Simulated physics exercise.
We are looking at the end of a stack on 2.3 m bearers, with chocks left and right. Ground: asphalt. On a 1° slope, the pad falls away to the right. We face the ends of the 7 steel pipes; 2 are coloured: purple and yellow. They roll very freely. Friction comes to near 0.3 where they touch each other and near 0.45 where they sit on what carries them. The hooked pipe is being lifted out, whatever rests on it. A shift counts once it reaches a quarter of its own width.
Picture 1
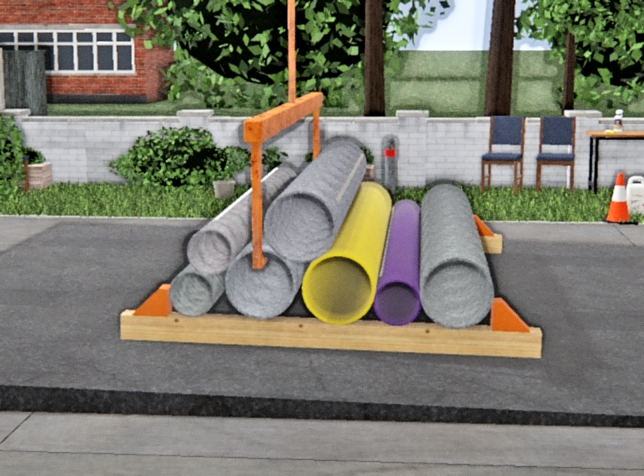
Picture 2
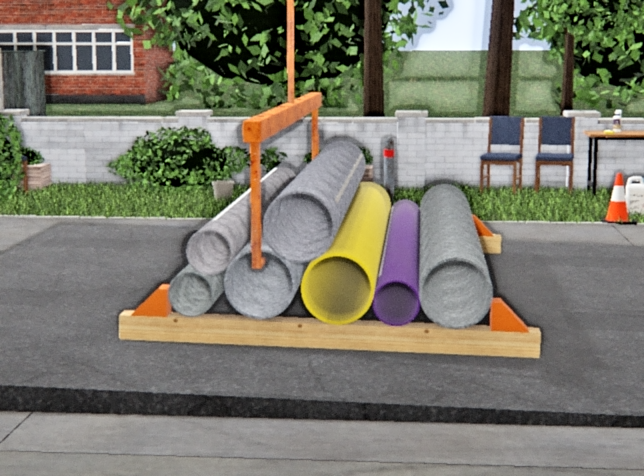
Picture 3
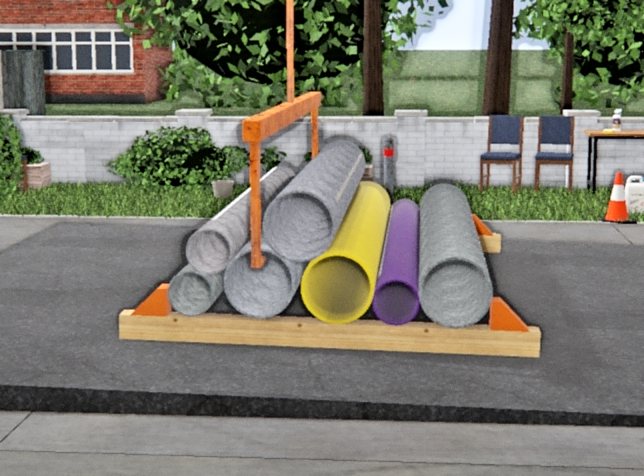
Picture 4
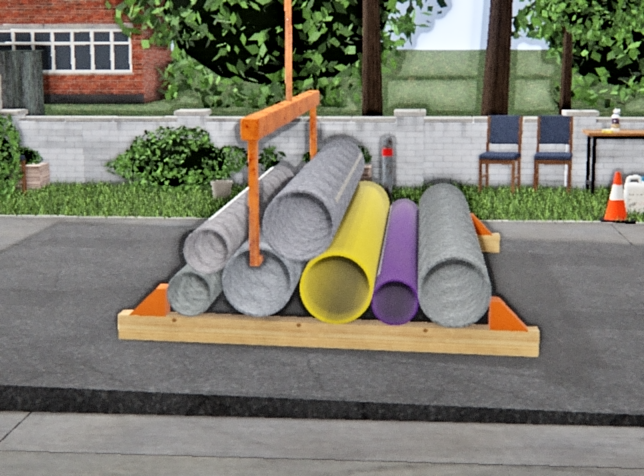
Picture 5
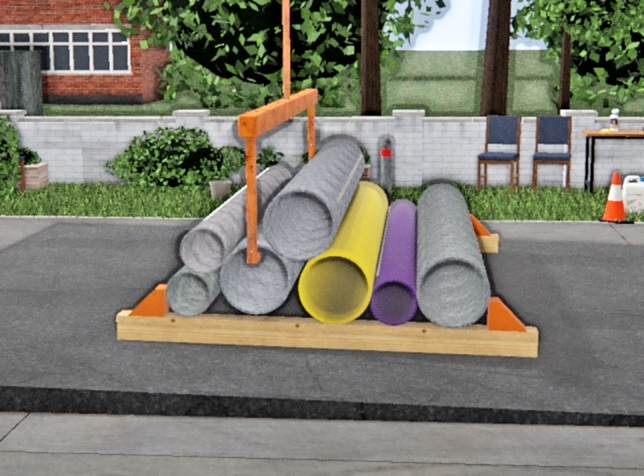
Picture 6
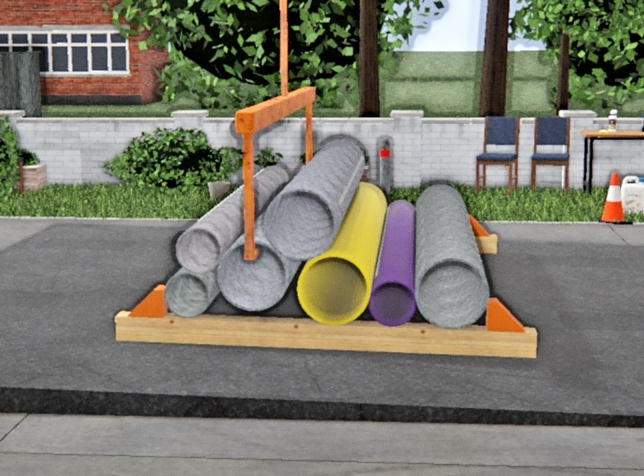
Paved roadside pad with an orange lifting frame barely raising a hooked grey pipe beside a yellow one, the other stacked pipes staying put.
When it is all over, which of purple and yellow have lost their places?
Here's what happens: Purple isn't moved and yellow isn't moved.
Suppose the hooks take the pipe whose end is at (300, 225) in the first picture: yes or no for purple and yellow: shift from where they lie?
Result - purple: No, it would not, yellow: No, it would not.
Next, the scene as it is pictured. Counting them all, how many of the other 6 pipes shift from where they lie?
3 in total.
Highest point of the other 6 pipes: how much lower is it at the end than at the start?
About 35 cm lower.
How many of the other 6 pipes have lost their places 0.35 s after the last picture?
Count at that time: 1.
Then, 0.3 s past the sixth picture, purple is unmoved; yellow is unmoved; 1 out of place.
Finally (3.2 s after the last picture), purple is where it was; yellow is where it was; 3 out of place.
